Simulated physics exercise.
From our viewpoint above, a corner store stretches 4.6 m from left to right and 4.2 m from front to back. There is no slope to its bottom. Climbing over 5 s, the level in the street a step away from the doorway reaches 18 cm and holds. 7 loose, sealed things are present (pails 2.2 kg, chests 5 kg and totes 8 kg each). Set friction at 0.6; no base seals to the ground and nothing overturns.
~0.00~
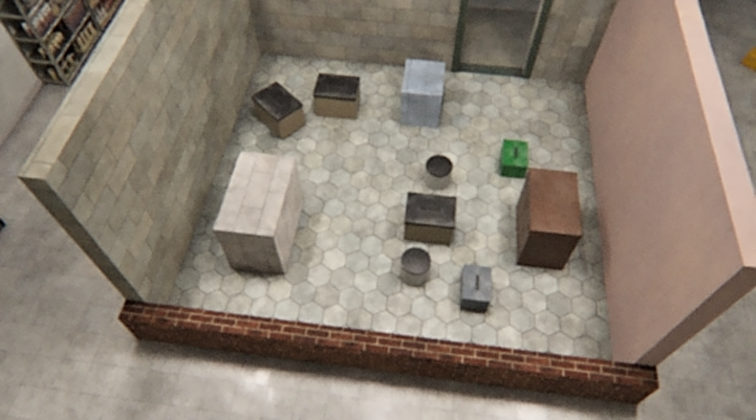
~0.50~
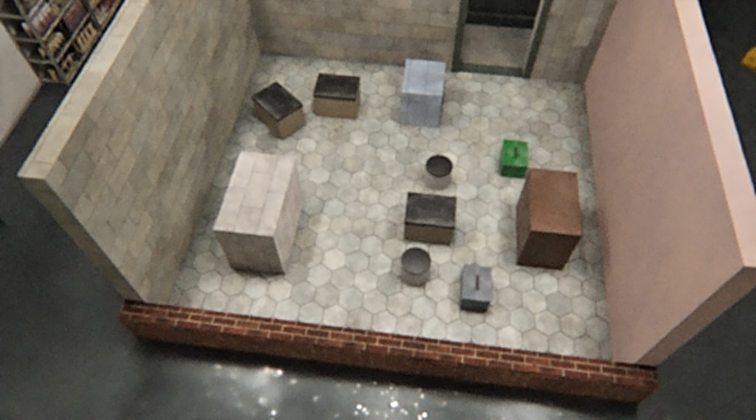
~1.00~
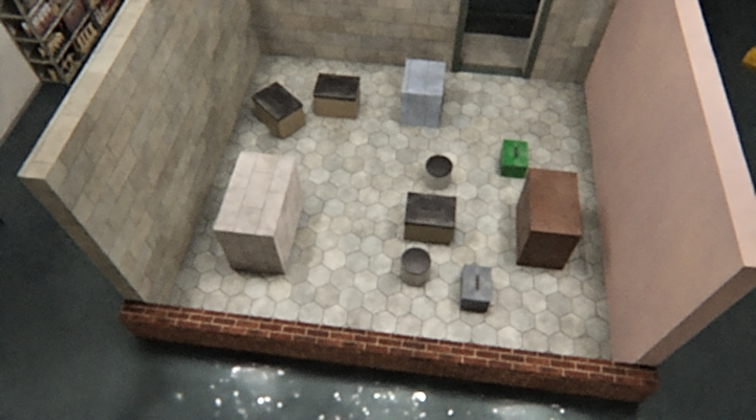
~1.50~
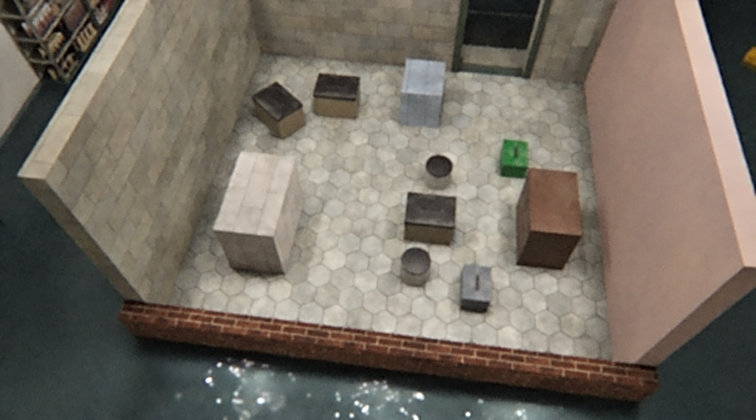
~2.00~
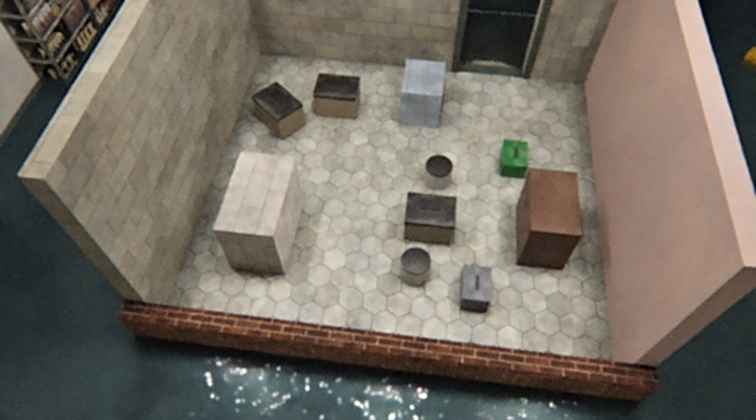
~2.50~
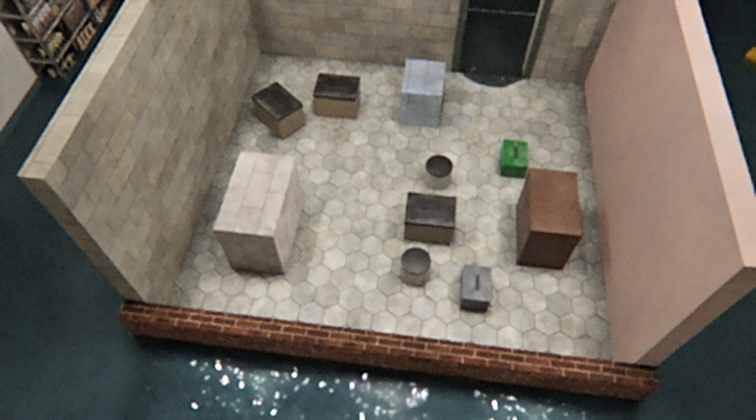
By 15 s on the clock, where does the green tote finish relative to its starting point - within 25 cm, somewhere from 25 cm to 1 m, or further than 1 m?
The green tote finishes further than 1 m from its start.
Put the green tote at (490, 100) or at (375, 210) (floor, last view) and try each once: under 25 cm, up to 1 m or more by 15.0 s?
From the first spot it would go a long distance, and from the second it would stay roughly in place.
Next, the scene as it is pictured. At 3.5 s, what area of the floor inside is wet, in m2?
My estimate is roughly 1.5 m2.
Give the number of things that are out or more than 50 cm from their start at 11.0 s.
Tally at that time: 3.
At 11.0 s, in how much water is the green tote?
5 cm or so.
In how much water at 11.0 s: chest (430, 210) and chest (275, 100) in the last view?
I'd estimate 6 cm for the first and 1 cm for the second.
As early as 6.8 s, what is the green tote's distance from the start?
Shift: About 0 cm.
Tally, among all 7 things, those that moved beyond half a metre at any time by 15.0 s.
7.
After 3.5 s the green tote is near (516, 153), 0.0 m from its start, aground; 0 afloat.
After 6.8 s the green tote is near (516, 153), 0.0 m from its start, aground; 1 afloat.
After 11.0 s the green tote is near (517, 162), 0.1 m from its start, aground; 4 afloat.
After 15.0 s the green tote is near (390, 252), 2.1 m from its start, afloat; 7 afloat.
